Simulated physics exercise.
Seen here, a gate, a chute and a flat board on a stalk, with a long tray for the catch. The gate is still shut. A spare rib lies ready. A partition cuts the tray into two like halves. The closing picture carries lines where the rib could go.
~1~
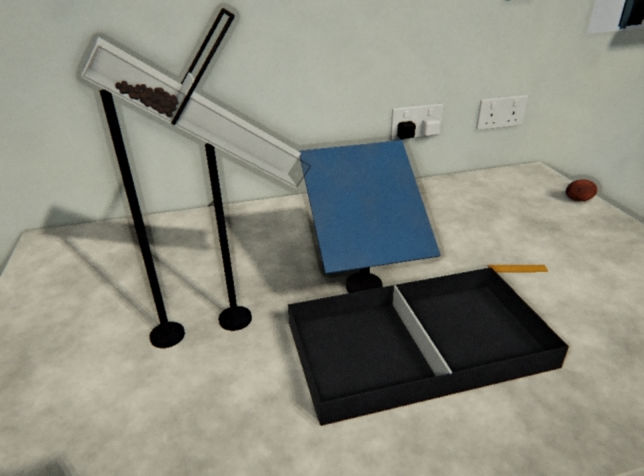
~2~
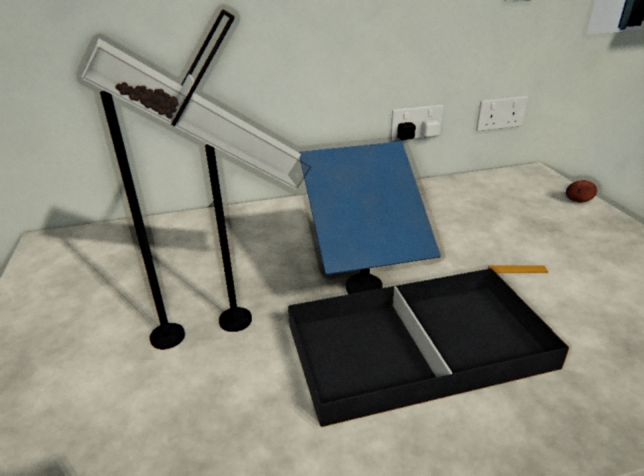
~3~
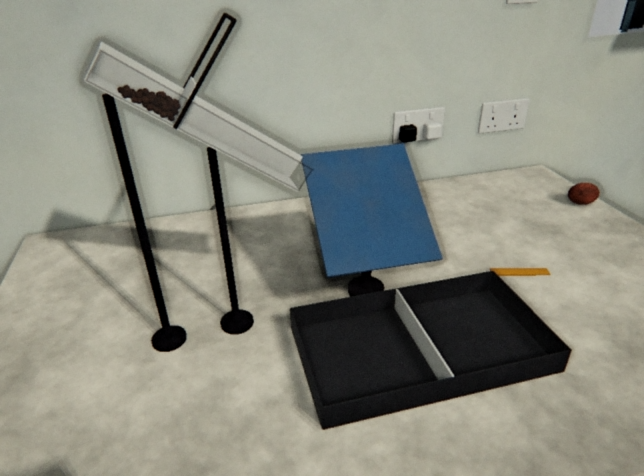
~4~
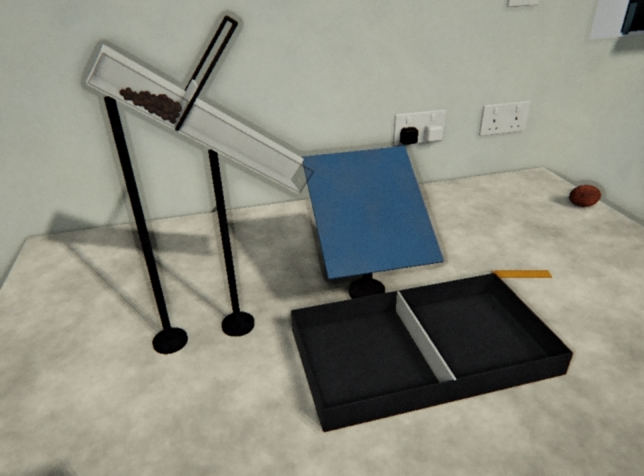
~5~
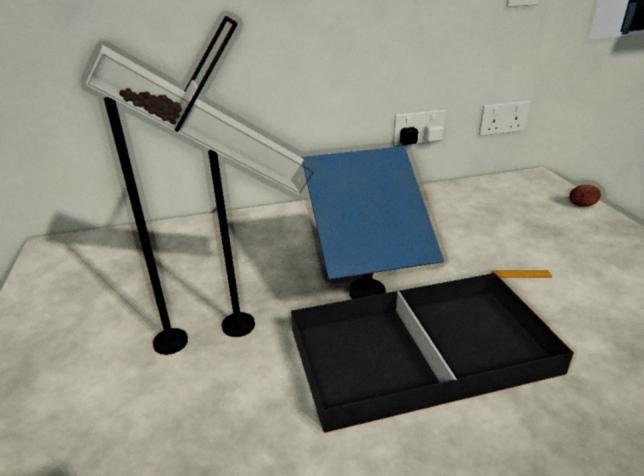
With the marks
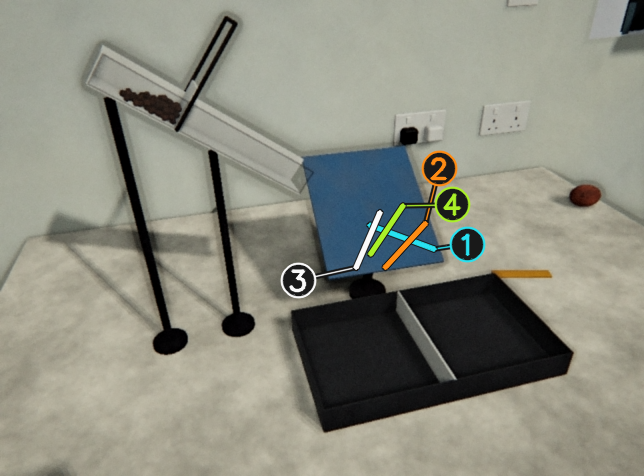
A black tray split in two by a pale partition sits on a mottled grey-white tabletop against a pale wall with sockets, seen from slightly above. Behind it, a tilted blue board stands on a dark base, with a clear sloping chute of brown berries behind a black-framed gate at upper left, and an orange strip and reddish object at right. Everything stays still, the gate shut, while the camera drifts very slightly.
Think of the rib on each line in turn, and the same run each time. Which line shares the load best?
I would pick line 1.
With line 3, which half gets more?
Left.
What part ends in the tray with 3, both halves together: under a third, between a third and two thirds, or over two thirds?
Over two thirds.
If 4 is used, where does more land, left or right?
Left.
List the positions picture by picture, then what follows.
Load behind the gate at (156, 96), allspice berries; lip of the chute at (292, 181), sloping fairly steeply, in the first picture.
Middle of the board at (367, 202), tilted fairly steeply; middle of its low edge at (385, 265); of its high edge at (352, 146), in the second picture.
Front corners of the tray at (322, 408) and (571, 350); front end of its middle wall at (454, 377); gate still shut at (191, 87), in the third picture.
Middle of the load at (159, 103); lip at (295, 187), in the fourth picture.
Middle of the load at (159, 103); lip at (295, 187), in the fifth picture.
On the marked copy, line 1 from (369, 225) to (434, 249); line 2 from (425, 223) to (385, 267); line 3 from (379, 212) to (356, 267); line 4 from (403, 205) to (370, 254).
For line 1, of what is caught, about a third in the left half, about two thirds in the right.
For line 2, of what is caught, nearly all in the left half, a small part in the right.
For line 3, of what is caught, nearly all in the left half, a small part in the right.
For line 4, of what is caught, nearly all in the left half, a small part in the right.
